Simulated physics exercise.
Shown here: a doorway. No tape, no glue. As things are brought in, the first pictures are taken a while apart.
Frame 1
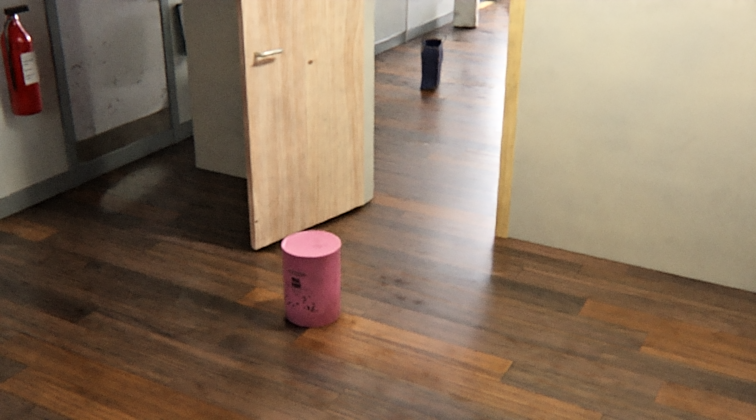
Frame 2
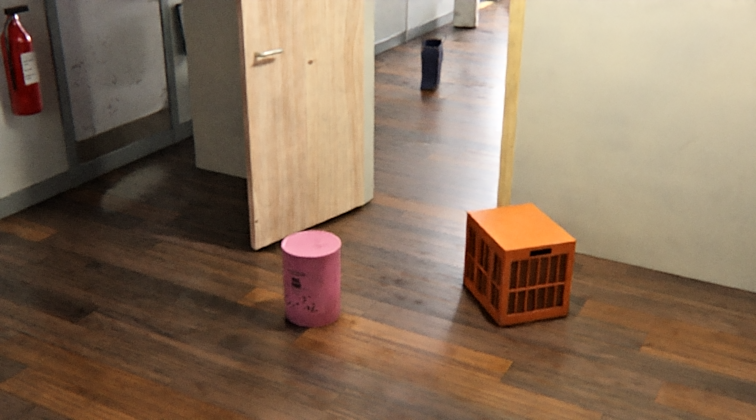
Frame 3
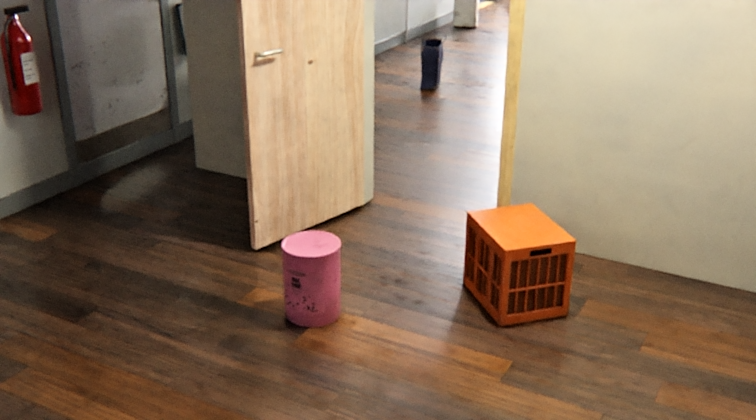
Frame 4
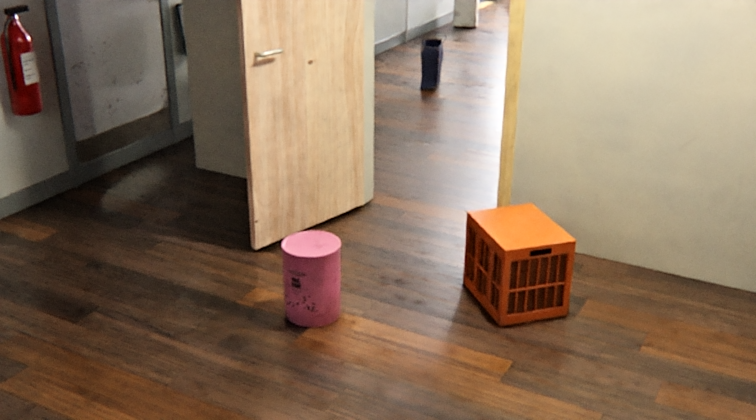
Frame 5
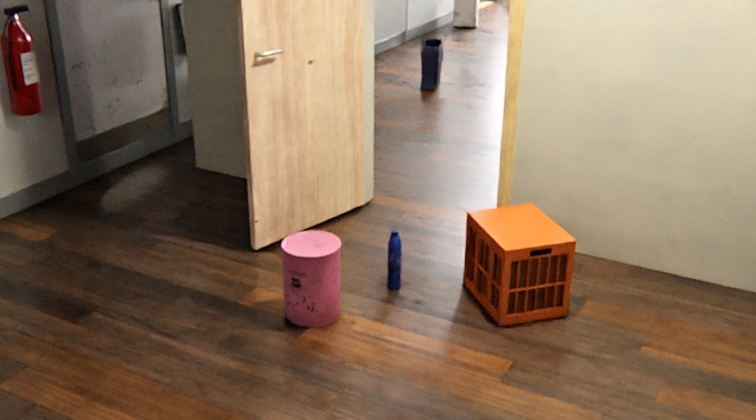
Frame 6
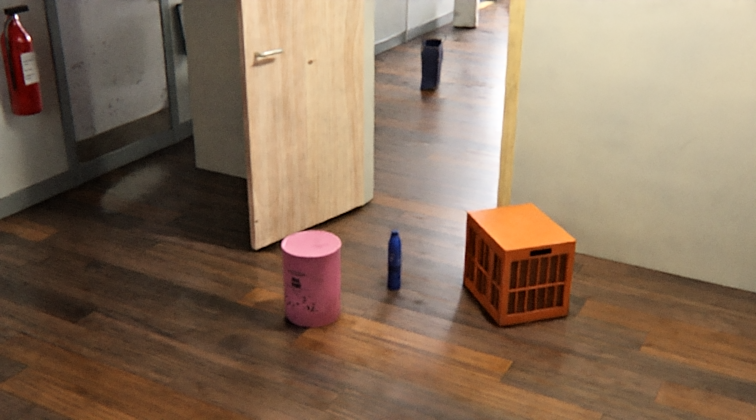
The clip shows a pink pail on a wooden floor beside a wide-open, still door, then an orange chest appears to its right, and later a blue bottle appears between them; nothing else visibly moves.
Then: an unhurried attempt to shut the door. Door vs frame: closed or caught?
The door is going to seat in its frame.
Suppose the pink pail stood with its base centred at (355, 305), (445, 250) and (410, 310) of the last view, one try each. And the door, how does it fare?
On the first try it swings fully closed, on the second it fails to close, and on the third it swings fully closed.
Then, 1.00 s past the last view, open by 71°.
Then, 1.60 s past the last view, open by 33°.
Finally, open by 0°; all 3 still in place. Final places as the last picture's camera would see them, blue bottle near (395, 260).
